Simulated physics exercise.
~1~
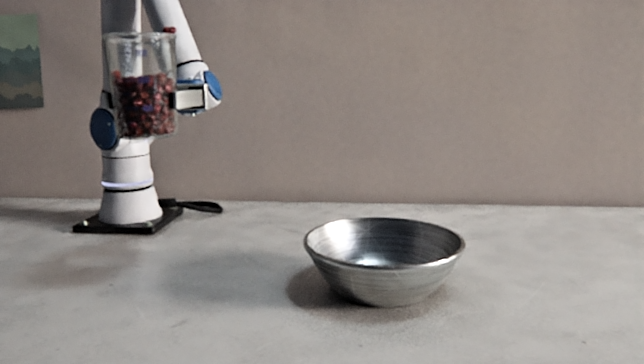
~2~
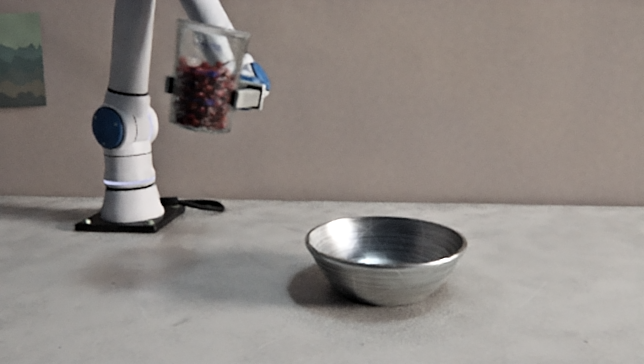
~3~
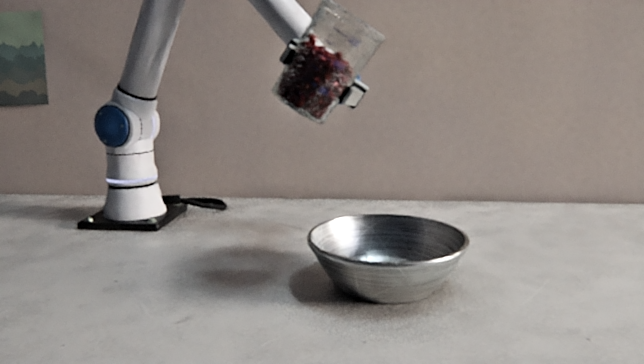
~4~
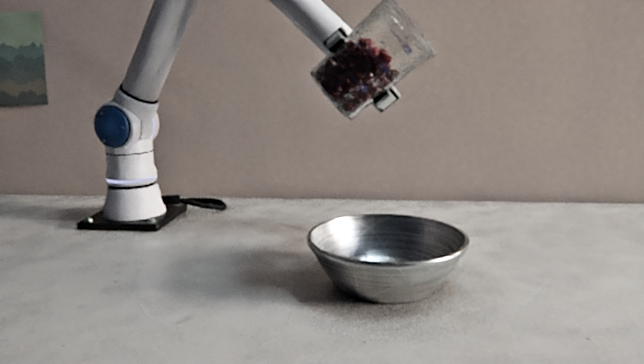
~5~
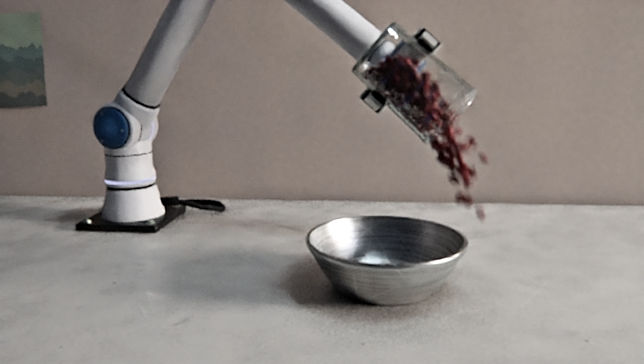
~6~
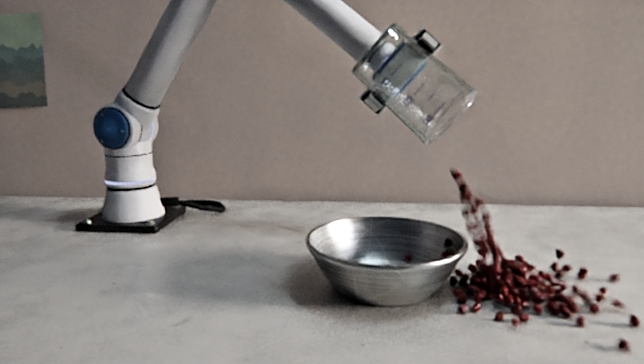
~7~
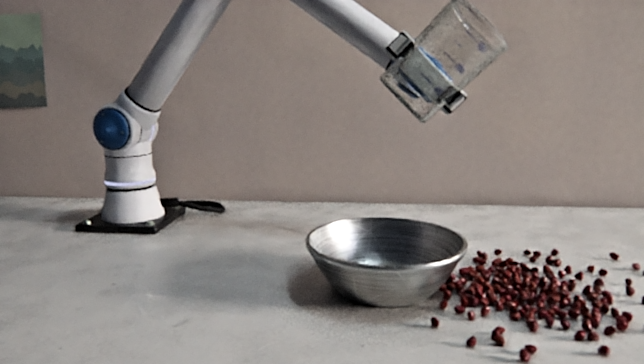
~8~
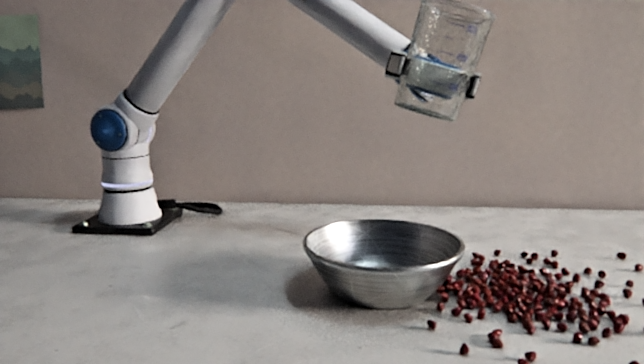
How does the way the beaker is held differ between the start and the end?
At the start the robot arm holds the beaker upright. At the end the beaker is leaning.
A robot arm tips a clear beaker of red beans, spilling most beside a metal bowl.
